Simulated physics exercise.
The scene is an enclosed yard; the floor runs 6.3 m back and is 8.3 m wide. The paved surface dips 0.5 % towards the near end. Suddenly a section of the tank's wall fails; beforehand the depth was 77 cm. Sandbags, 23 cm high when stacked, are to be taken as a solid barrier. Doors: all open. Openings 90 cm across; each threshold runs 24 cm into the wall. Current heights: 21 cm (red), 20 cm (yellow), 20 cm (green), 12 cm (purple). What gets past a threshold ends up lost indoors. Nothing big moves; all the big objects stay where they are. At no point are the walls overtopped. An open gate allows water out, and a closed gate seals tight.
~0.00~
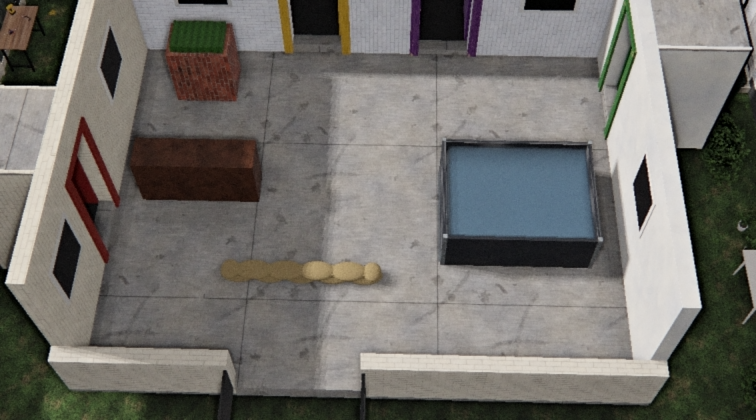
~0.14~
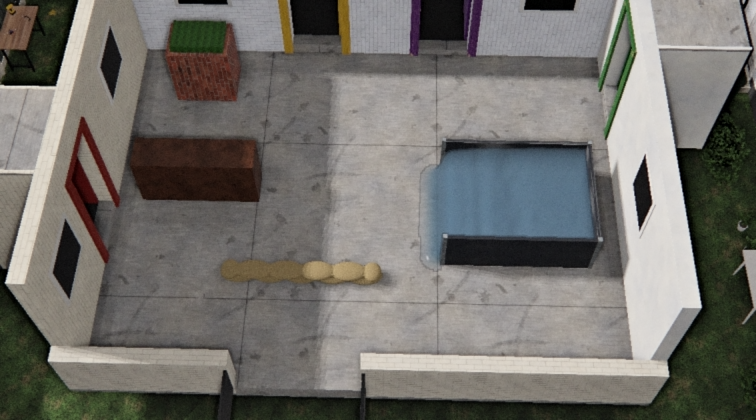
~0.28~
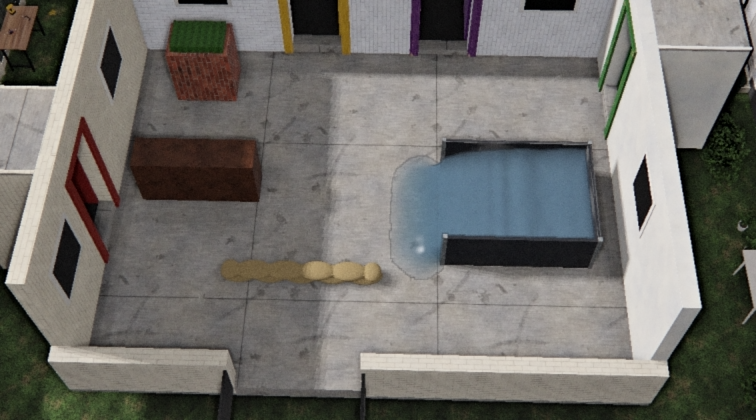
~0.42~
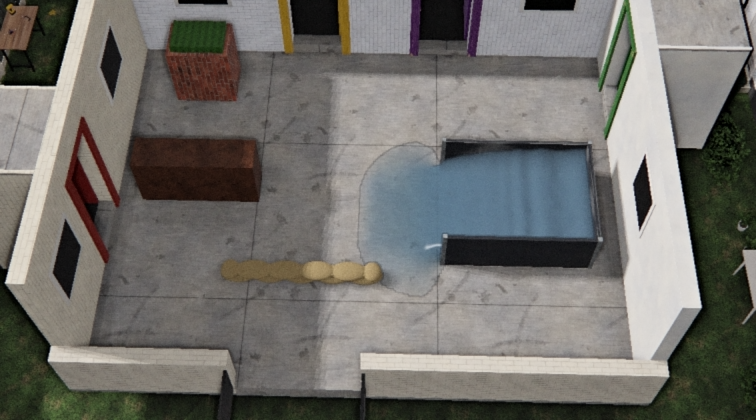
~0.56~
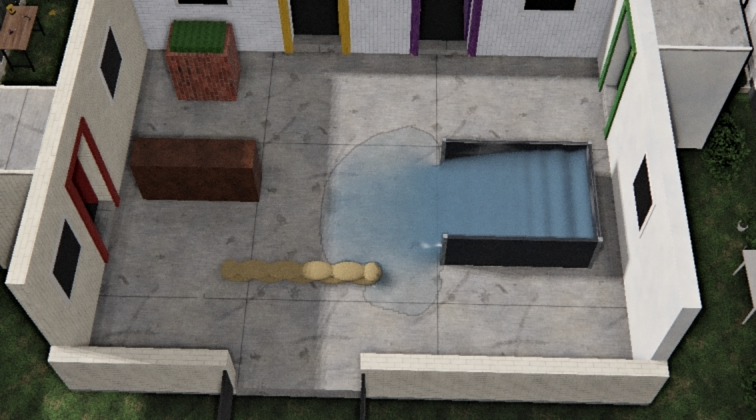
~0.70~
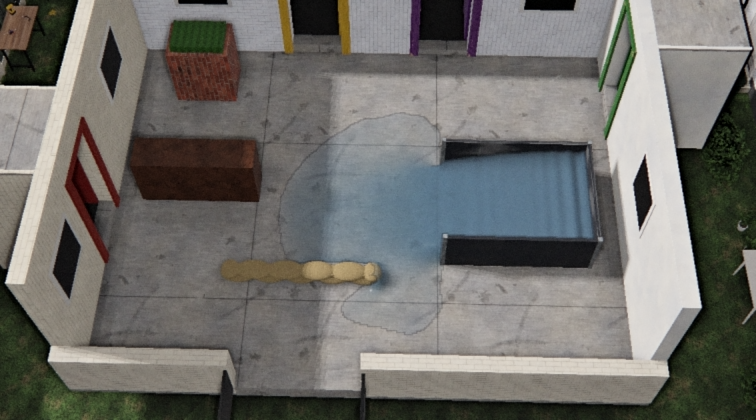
Blue water pours from the tank's open left side and spreads leftward across the grey floor.
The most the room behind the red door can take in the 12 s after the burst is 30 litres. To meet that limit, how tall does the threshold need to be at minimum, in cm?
At least 30 cm or so.
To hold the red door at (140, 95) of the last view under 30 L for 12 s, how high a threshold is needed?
20 cm.
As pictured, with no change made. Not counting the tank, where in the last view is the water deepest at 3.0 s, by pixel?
(116, 215).
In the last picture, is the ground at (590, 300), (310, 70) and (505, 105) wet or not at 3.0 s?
In the order asked: Untouched, soaked, untouched.
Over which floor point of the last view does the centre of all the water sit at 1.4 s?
Centre of mass: About (432, 216) px.
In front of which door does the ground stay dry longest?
It's the green door.
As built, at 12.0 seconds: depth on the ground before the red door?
Some 5.5 centimetres.
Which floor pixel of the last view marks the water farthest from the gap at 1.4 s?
The farthest wet point sits near (123, 234).
After 1.4 s water covers 35 % of the floor, deepest (31 cm) near (431, 231); it has not reached the red door.
After 3.0 s water covers 55 % of the floor, deepest (37 cm) near (116, 215); 35 cm at the red door, 86 litres in over its 21 cm threshold.
After 12.0 s water covers 95 % of the floor, deepest (14 cm) near (616, 315); 5 cm at the red door, 140 litres in over its 21 cm threshold.
At the red door as built, the water arrived by 1.5 s and peaked near 38 cm at 2.6 s.
With a threshold of 25 cm, 80 litres would have come in within the 12 s; with 34 cm, 10 litres. So under 30 litres takes about 30 cm.
